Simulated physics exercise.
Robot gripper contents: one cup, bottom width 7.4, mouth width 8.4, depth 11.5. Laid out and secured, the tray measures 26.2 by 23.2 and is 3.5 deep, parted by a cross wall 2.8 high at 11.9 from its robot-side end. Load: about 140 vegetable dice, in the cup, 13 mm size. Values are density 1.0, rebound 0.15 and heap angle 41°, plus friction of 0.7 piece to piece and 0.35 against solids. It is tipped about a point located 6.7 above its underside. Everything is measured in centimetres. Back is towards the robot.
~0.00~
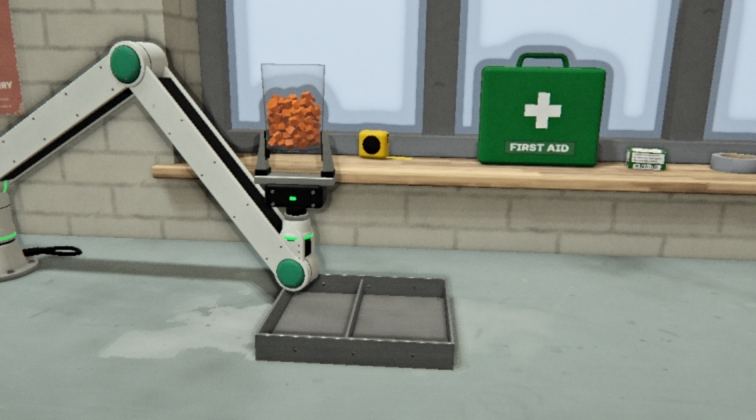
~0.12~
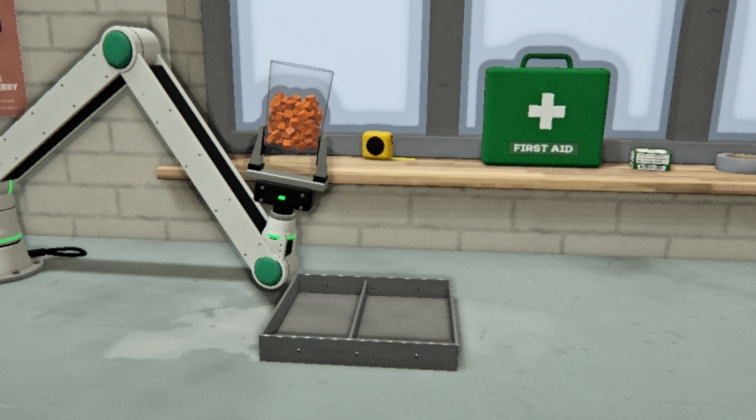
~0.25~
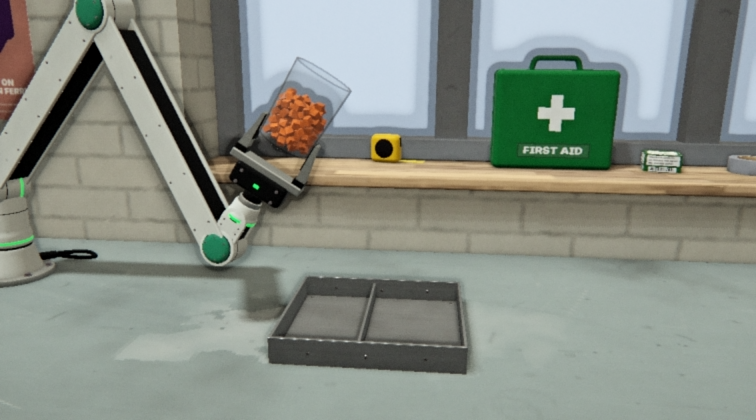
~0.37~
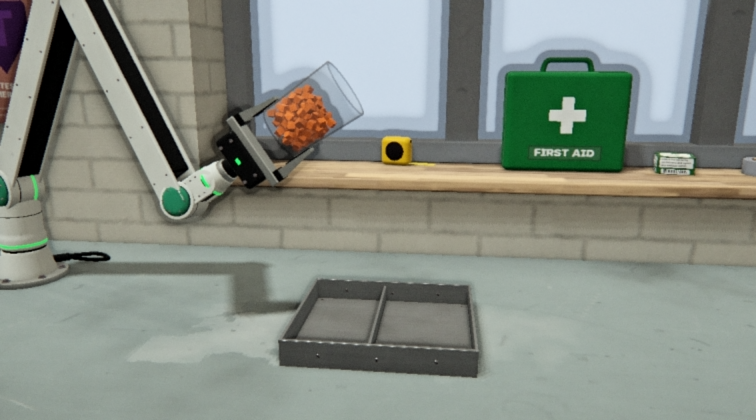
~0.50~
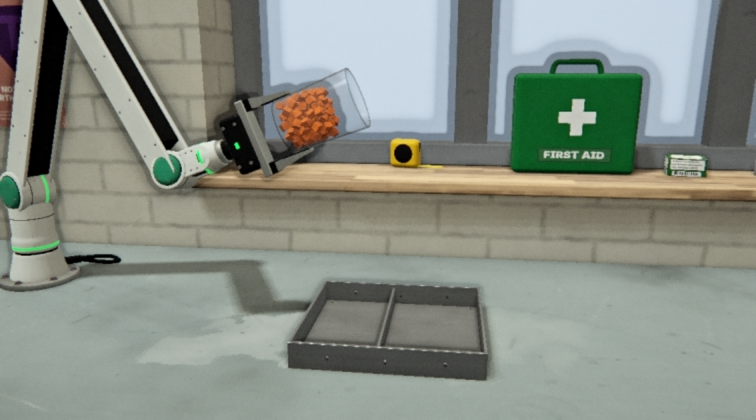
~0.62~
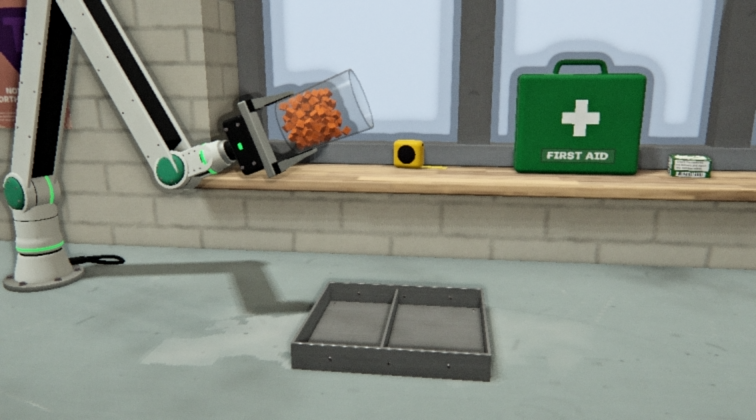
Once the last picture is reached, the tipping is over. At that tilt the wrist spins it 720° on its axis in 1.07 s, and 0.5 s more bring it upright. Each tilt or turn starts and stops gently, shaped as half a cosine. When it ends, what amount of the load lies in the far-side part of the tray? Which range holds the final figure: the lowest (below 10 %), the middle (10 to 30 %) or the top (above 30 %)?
It sits in the lowest range, below 10 %.
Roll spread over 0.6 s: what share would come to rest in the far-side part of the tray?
It would be near 0 per cent.
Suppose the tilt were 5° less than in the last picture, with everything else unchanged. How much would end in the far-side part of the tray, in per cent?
Then roughly 0 per cent.
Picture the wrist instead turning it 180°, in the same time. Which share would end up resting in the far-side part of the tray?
In that case you'd get close to 0 per cent.
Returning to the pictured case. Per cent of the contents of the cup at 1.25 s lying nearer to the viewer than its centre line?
45 per cent.
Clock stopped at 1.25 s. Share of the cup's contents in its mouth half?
Something near 20 in a hundred.
After 1.25 s, tipped 69°, highest piece 37 above the table; 139 in the cup.
After 1.88 s, tipped 48°, highest piece 36 above the table; 139 in the cup.
After 2.39 s, upright, highest piece 36 above the table; 139 in the cup.
After 3.09 s, upright, highest piece 36 above the table; 139 in the cup.
At rest, 139 in the cup. That is 0 % in the far-side part of the tray.
